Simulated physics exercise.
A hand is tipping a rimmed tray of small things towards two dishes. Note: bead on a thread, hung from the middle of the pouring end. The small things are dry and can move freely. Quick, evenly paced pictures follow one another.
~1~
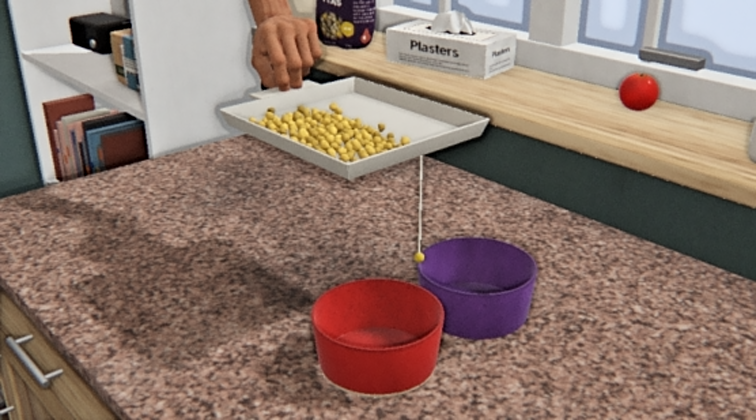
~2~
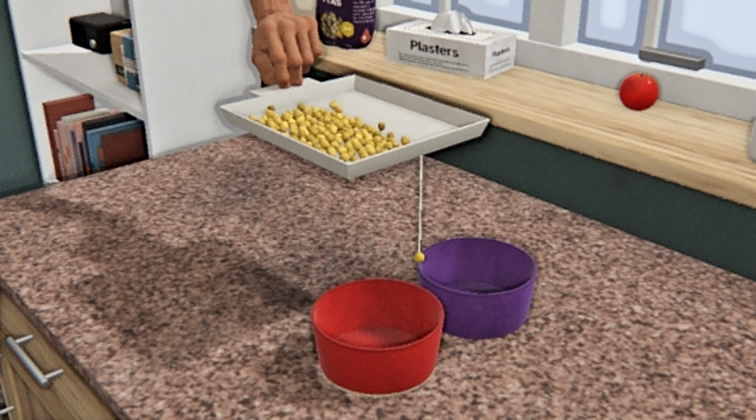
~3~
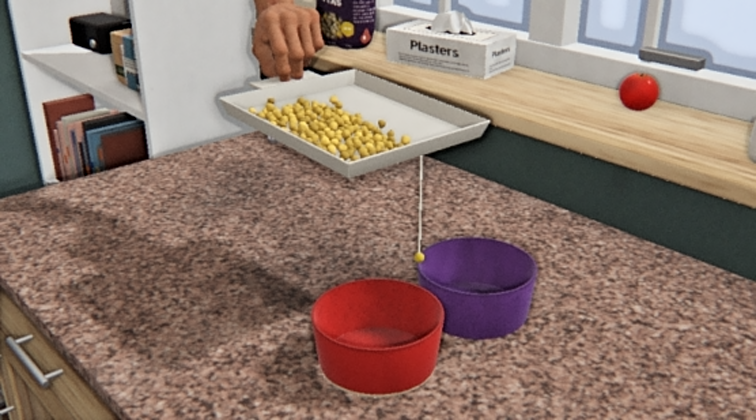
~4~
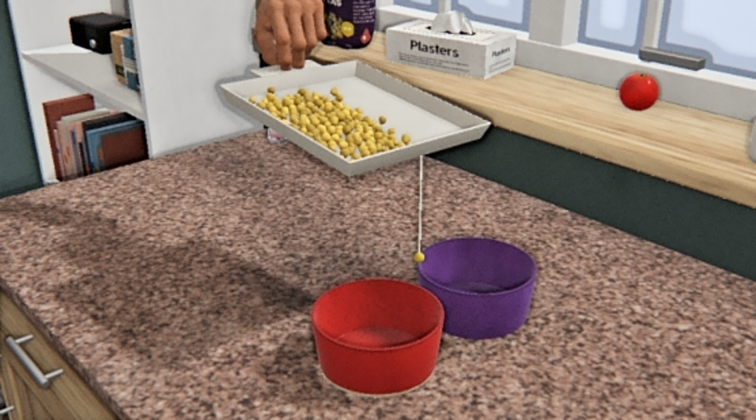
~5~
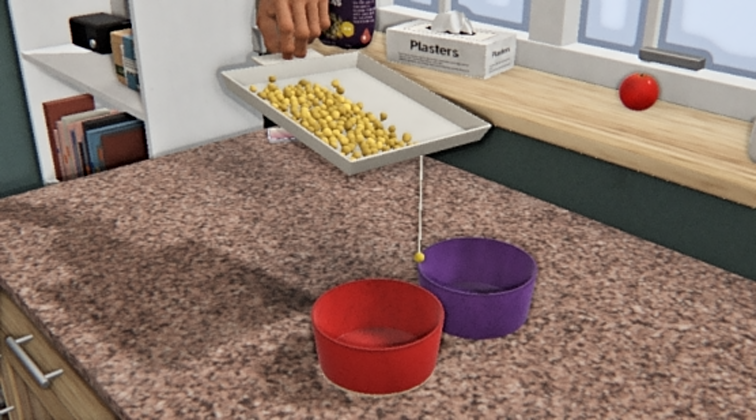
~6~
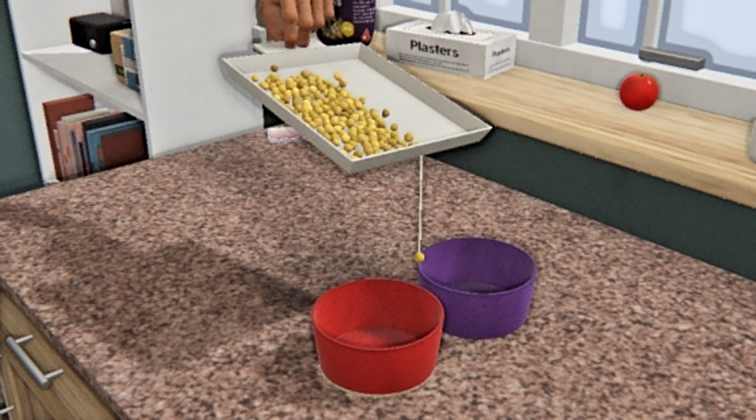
In this clip, a hand raises the far side of a pale rimmed tray of small yellow balls above a red dish and a purple dish, gradually steepening its tilt, while a bead hangs on a thread from the near end.
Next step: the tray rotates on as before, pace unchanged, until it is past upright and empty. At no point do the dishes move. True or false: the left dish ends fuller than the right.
False.
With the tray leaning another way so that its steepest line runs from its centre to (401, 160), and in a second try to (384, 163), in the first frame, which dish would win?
The first slope favours the dish to the left, the second the dish to the left.
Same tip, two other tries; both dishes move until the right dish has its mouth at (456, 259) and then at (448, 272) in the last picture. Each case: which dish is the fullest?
The dish to the right; the dish to the right.
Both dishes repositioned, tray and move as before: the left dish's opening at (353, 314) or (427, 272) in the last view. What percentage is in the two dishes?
It would be roughly 70 per cent in the first placement and roughly 80 per cent in the second.
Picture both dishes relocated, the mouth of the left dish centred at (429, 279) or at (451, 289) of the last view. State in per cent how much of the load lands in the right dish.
First try: Roughly 30 per cent; second try: Roughly 30 per cent.
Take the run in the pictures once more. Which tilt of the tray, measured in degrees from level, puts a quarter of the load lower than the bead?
Approx. 85° from level.
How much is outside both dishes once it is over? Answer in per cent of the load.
My guess is about 10 percent.
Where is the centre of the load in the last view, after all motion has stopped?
Close to (482, 306) in the last picture.
Soon after the last picture, tray tipped steeply; nearly all on the tray; a stray few in the right dish; a stray few outside both; a stray few in the air.
A little later, tray tipped right over; a small part on the tray; a small part in the left dish; about two thirds in the right dish; a small part outside both; about a quarter in the air.
Later still, tray tipped past a quarter turn; a small part in the left dish; most in the right dish; a small part outside both.
At rest, tray tipped past a quarter turn; a small part in the left dish; most in the right dish; a small part outside both.
